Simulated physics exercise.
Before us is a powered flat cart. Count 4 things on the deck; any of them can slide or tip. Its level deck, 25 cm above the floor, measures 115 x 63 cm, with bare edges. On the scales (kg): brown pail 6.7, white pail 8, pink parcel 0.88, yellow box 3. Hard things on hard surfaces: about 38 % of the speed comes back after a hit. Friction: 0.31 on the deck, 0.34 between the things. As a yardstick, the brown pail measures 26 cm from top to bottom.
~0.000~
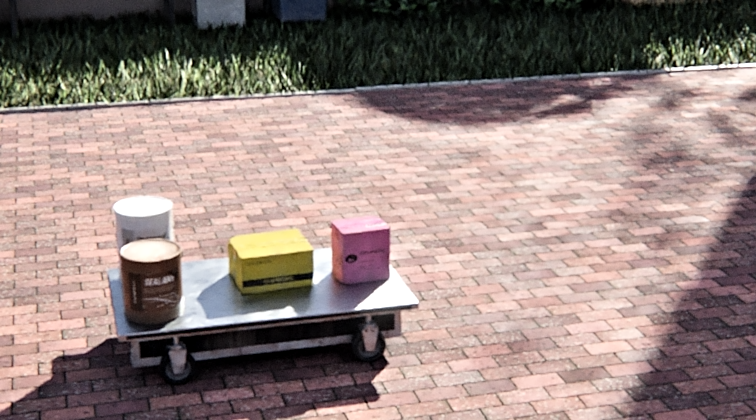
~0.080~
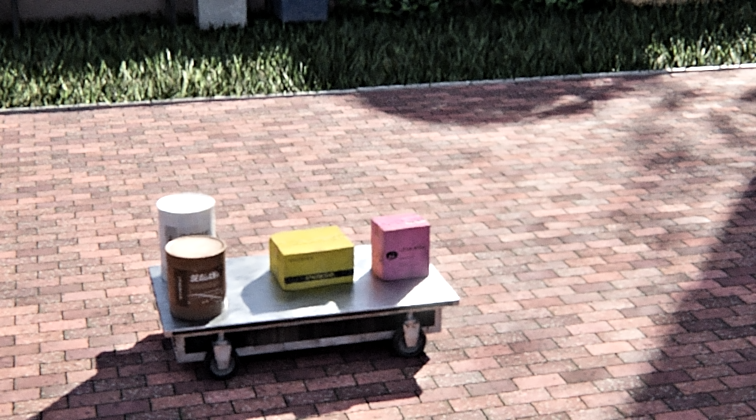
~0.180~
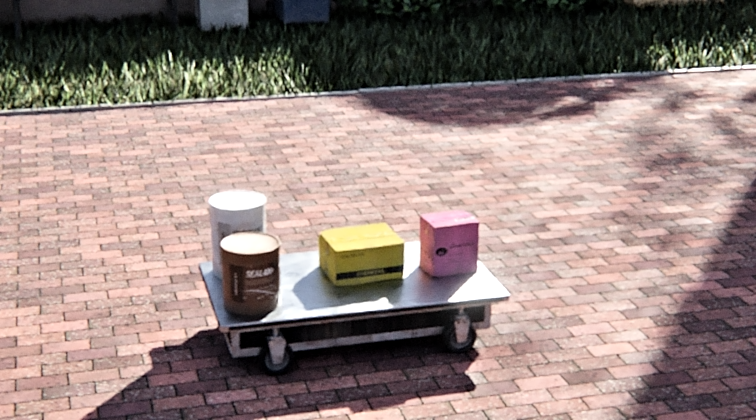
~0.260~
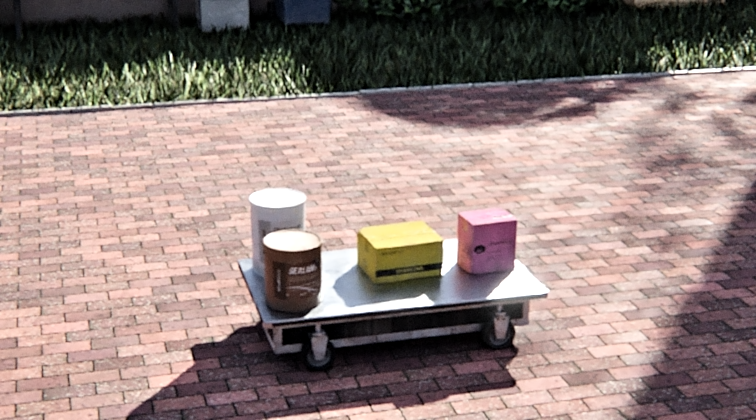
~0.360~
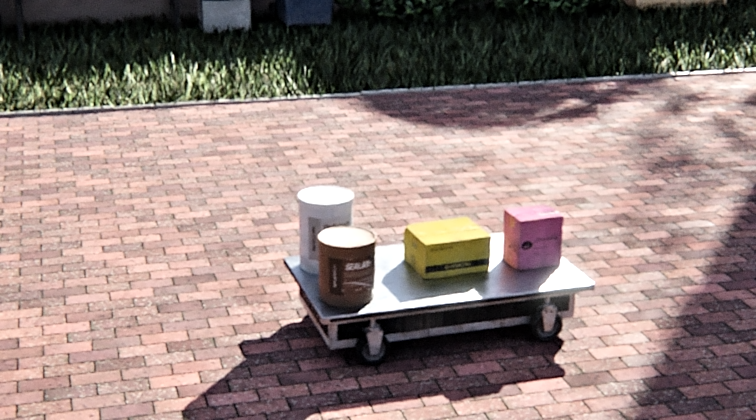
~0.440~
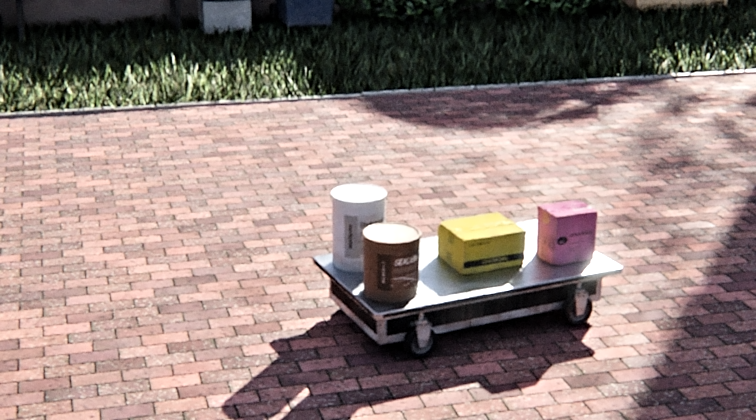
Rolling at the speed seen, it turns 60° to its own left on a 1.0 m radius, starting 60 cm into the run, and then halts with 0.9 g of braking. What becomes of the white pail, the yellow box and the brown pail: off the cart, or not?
The white pail is still aboard, the yellow box ends off the deck, the brown pail ends off the deck.
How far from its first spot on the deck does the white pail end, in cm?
Some 40 cm.
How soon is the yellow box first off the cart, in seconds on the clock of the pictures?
At about 0.8 s.
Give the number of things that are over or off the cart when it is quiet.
3 of them.
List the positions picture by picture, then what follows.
In the first picture, cart has run 0 cm; white pail (145, 242); yellow box (271, 261); brown pail (153, 281).
In the second picture, cart has run 17 cm; pink parcel (400, 247).
In the third picture, cart has run 38 cm; pink parcel (449, 243).
In the fourth picture, cart has run 55 cm; pink parcel (486, 241).
In the fifth picture, cart has run 76 cm, turned 2°; pink parcel (532, 237) moved 3 cm.
In the sixth picture, cart has run 92 cm, turned 10°; white pail (359, 228); yellow box (481, 243) moved 6 cm; brown pail (392, 262).
After 0.74 s, cart has run 155 cm, turned 46°; pink parcel now off the cart; yellow box moved 38 cm near (579, 212); brown pail moved 13 cm near (535, 231).
After 1.14 s, cart has run 219 cm, turned 60°; brown pail and yellow box now off the cart; white pail moved 15 cm near (504, 165).
In the end (1.9 s), off the cart, brown pail, pink parcel and yellow box; not toppled but over 10 cm from the start, white pail. In the last view, white pail near (516, 149), yellow box near (652, 200).
